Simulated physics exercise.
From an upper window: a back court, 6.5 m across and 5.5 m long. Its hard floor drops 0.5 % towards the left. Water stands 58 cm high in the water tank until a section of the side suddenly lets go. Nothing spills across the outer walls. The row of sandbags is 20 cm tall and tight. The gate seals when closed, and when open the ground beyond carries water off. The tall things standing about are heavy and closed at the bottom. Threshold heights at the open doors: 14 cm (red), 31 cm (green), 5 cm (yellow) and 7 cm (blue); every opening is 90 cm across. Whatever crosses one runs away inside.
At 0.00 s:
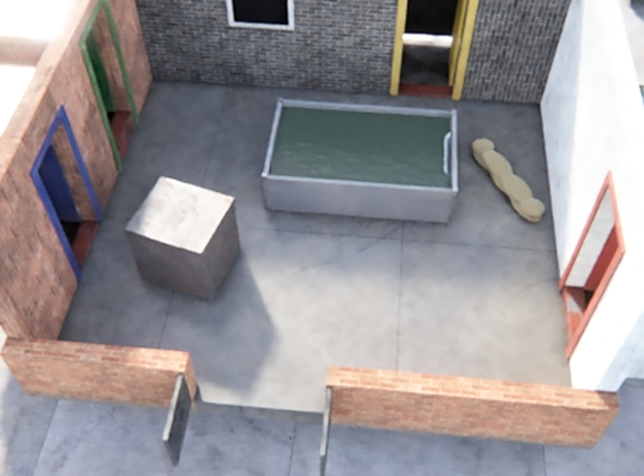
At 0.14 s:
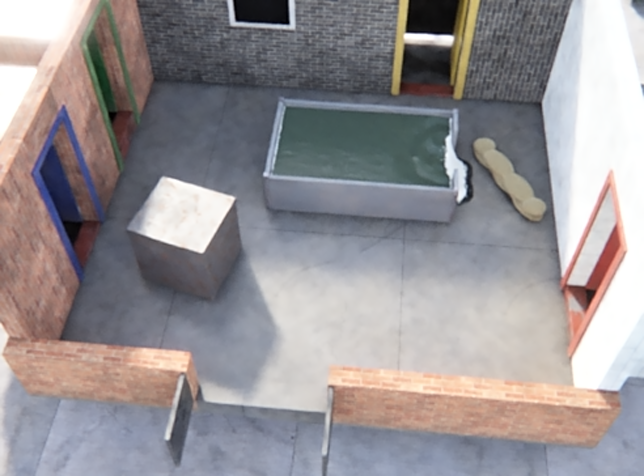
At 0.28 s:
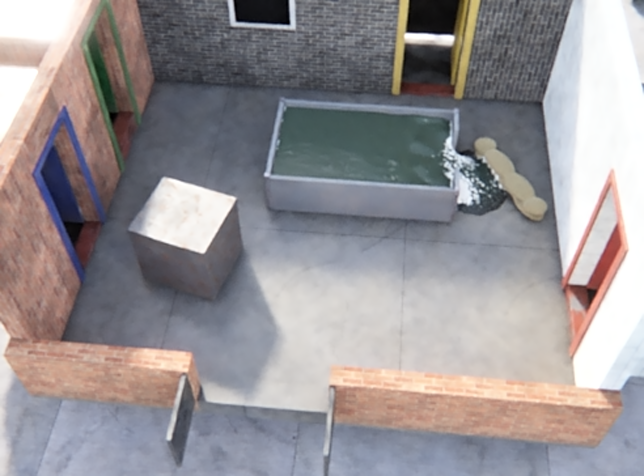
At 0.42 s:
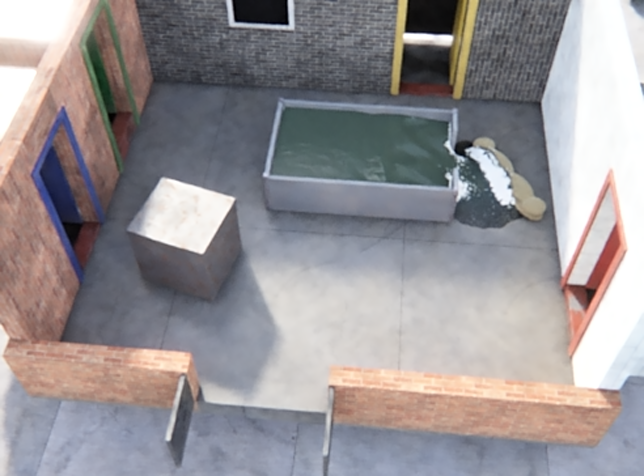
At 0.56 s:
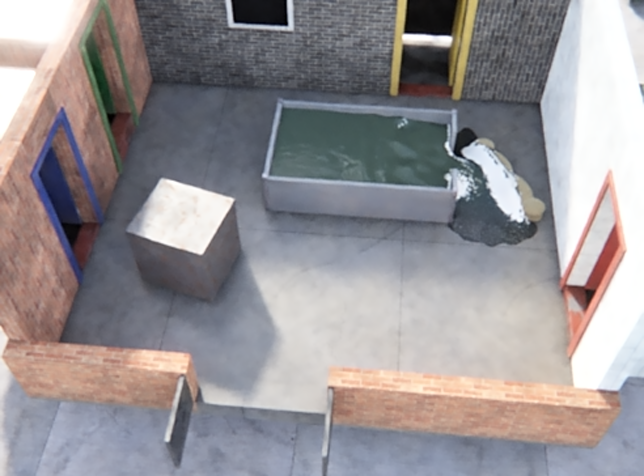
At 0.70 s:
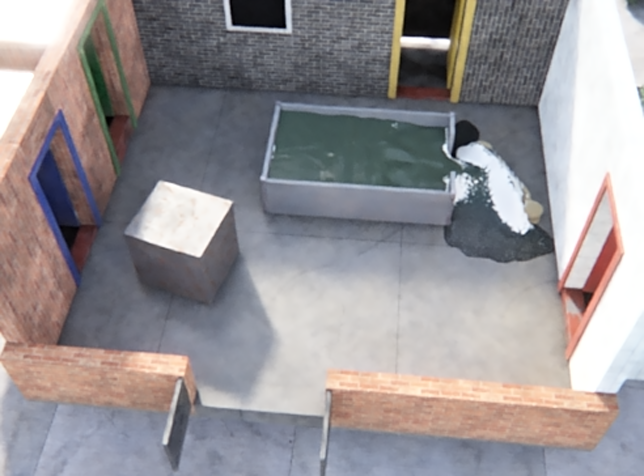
Dark green water poured through the right end of a metal tank in a walled yard, foaming white as it ran over the tan, lumpy object beside it and spread across the grey floor.
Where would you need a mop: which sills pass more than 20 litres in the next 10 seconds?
Within that time: At the red door it does not reach the limit; at the green door it does not reach the limit; at the yellow door it goes over the limit; at the blue door it stays under the limit.
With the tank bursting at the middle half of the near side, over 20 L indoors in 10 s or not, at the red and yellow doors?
Against that limit: Red under, yellow below.
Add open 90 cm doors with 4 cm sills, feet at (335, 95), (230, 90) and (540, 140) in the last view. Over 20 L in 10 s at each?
In turn: Under, below, over.
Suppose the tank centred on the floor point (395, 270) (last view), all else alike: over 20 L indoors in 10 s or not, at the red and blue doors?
Then: Red over, blue under.
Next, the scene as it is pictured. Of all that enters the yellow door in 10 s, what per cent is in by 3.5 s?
About 25 per cent.
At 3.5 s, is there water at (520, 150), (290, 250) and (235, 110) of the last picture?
In that order: Wet, still dry, dry.
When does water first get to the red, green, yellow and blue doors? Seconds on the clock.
Arrival: Red 1.2 s, green 7.0 s, yellow 1.4 s, blue 5.5 s.
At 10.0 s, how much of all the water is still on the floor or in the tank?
About 94 per cent.
After 1.4 s water covers 20 % of the floor and is deepest (40 cm) near (478, 178); red door 9 cm at the sill, 0 L in, green door not reached, yellow door 3 cm at the sill, 0 L in, blue door not reached.
After 2.2 s water covers 25 % of the floor and is deepest (37 cm) near (478, 178); red door 12 cm at the sill, 0 L in, green door not reached, yellow door 8 cm at the sill, 6 L in, blue door not reached.
After 3.5 s water covers 35 % of the floor and is deepest (26 cm) near (478, 178); red door 9 cm at the sill, 0 L in, green door not reached, yellow door 9 cm at the sill, 18 L in, blue door not reached.
After 6.0 s water covers 70 % of the floor and is deepest (22 cm) near (478, 178); red door 13 cm at the sill, 2 L in, green door not reached, yellow door 9 cm at the sill, 39 L in, blue door 4 cm at the sill, 0 L in.
After 10.0 s water covers 95 % of the floor and is deepest (13 cm) near (478, 178); red door 7 cm at the sill, 2 L in, green door 7 cm at the sill, 0 L in, yellow door 7 cm at the sill, 65 L in, blue door 6 cm at the sill, 0 L in.
